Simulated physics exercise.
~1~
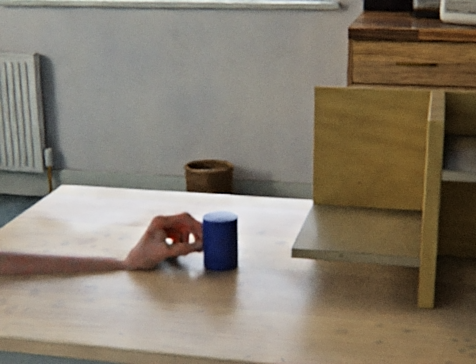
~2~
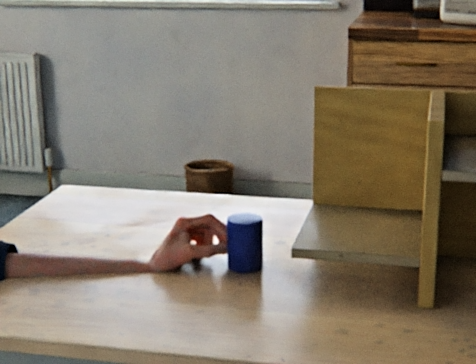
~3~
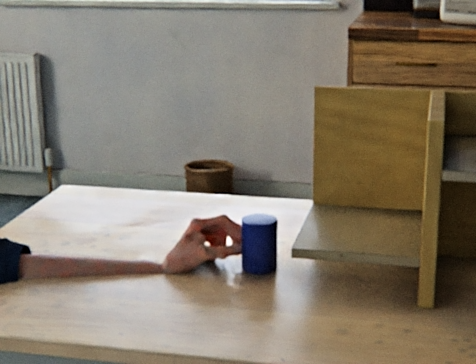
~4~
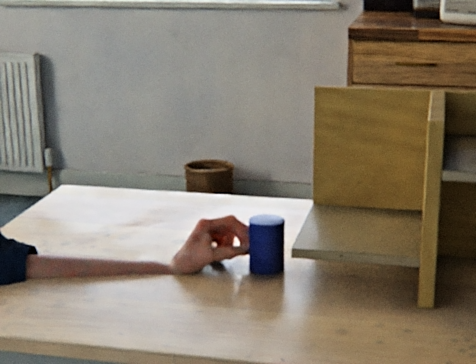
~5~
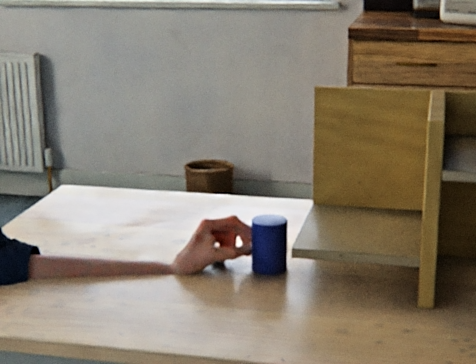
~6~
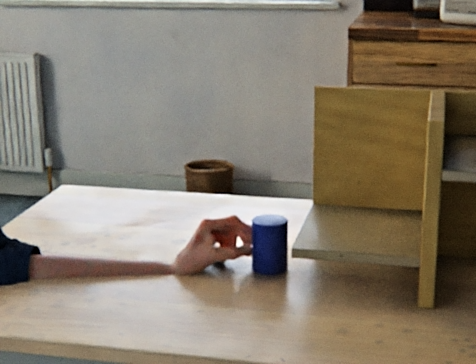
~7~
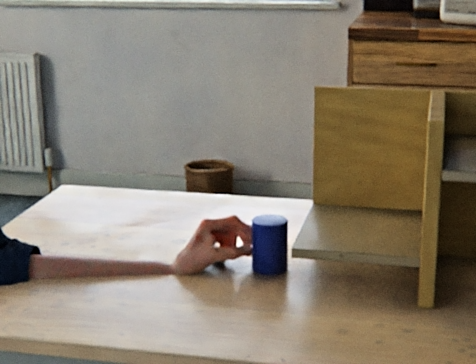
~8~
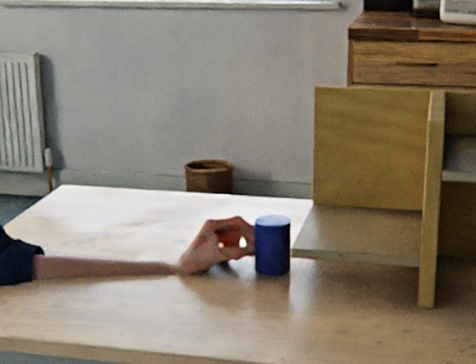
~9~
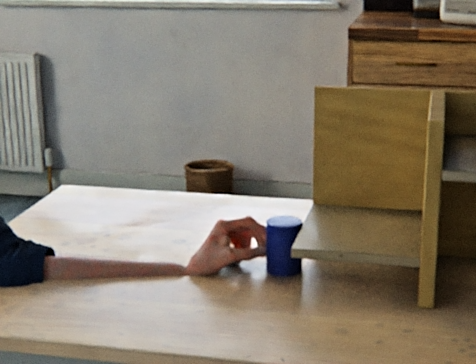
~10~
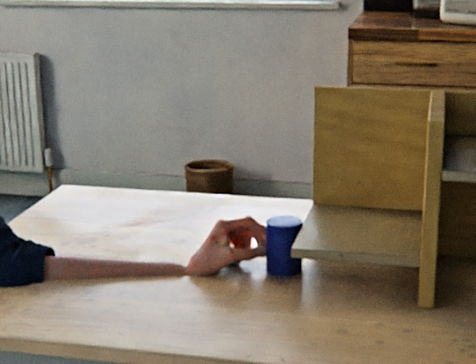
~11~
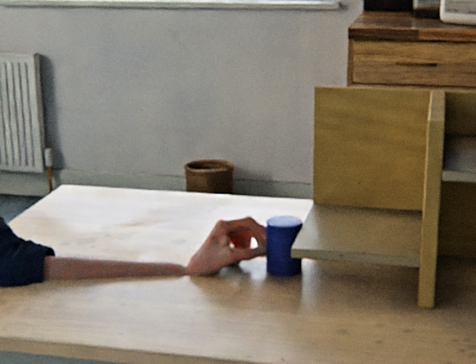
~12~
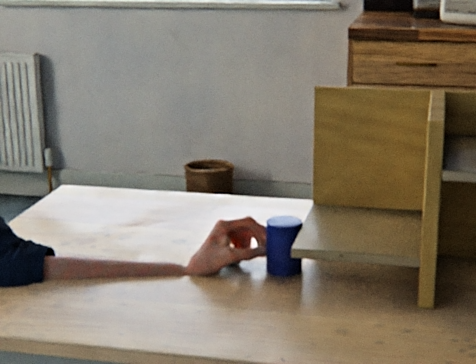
In a room with a pale grey wall and a radiator, a still camera looks across a light wooden table from the front and slightly above. A hand reaching in from the left holds an upright blue cylinder, like a candle, near the middle, while a small wooden rack with a low shelf stands at the right. The hand slides the cylinder rightward across the tabletop, then pauses just short of the rack. It nudges it a little farther, up to the shelf's left edge. There the cylinder stops, still upright, with the fingers remaining against it.
